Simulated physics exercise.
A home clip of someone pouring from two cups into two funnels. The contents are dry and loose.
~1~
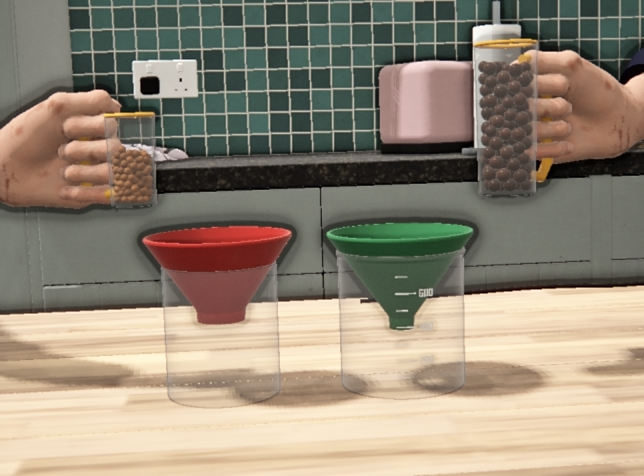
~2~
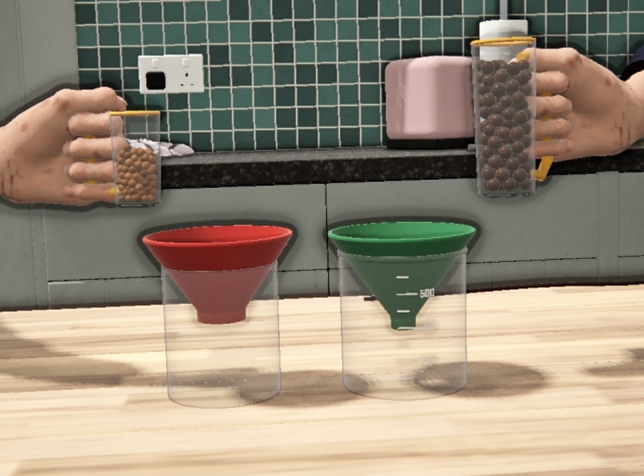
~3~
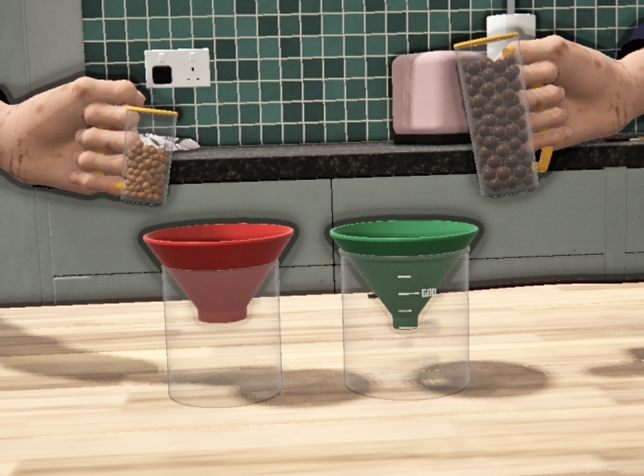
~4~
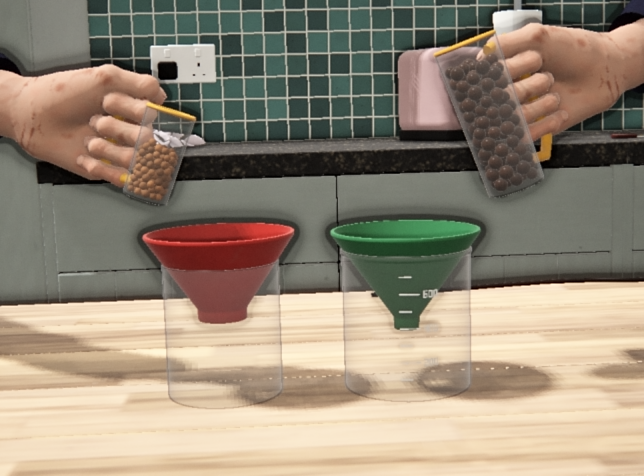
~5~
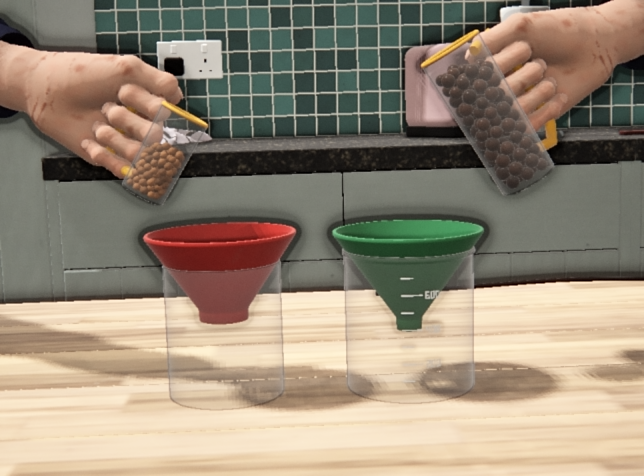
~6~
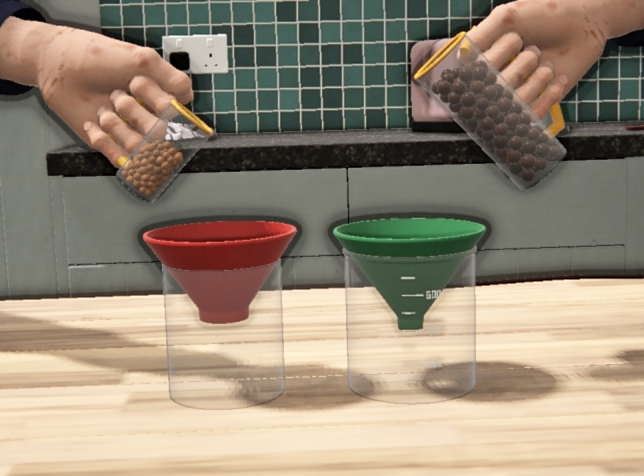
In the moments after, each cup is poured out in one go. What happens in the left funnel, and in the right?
The left funnel lets everything through; the right one jams.
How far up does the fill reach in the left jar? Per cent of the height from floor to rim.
Close to 10 per cent.
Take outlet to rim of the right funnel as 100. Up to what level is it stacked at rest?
Some 85 per cent.
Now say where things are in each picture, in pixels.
Left funnel at (218, 247), outlet at (221, 320), about 6 pieces wide; left cup at (132, 160), holding cereal balls; right funnel at (400, 243), outlet at (402, 328), under two pieces wide; right cup at (506, 119), holding chocolate balls, in the first frame.
Left cup at (137, 158), upright; right cup at (505, 118), upright, in the second frame.
Left cup at (148, 156), tipped 9°; right cup at (498, 116), tipped 9°, in the third frame.
Left cup at (158, 155), tipped 20°; right cup at (491, 116), tipped 20°, in the fourth frame.
Left cup at (164, 154), tipped 31°; right cup at (489, 115), tipped 31°, in the fifth frame.
Left funnel at (221, 244), outlet at (224, 318); left cup at (163, 153), tipped 42°; right funnel at (409, 241), outlet at (411, 329); right cup at (492, 113), tipped 42°, in the sixth frame.
Then, 0.28 s after the last picture, left, all still in the cup; right, all still in the cup.
Then, 0.63 s after the last picture, left, all still in the cup; right, nearly all still in the cup, a stray few in or over the funnel.
Then, 1.00 s after the last picture, left, most still in the cup, a small part in or over the funnel, a stray few down in the jar; right, about two thirds still in the cup, about a third in or over the funnel, a stray few down in the jar.
At rest, left, all down in the jar; right, nearly all stuck in the funnel, a stray few down in the jar.
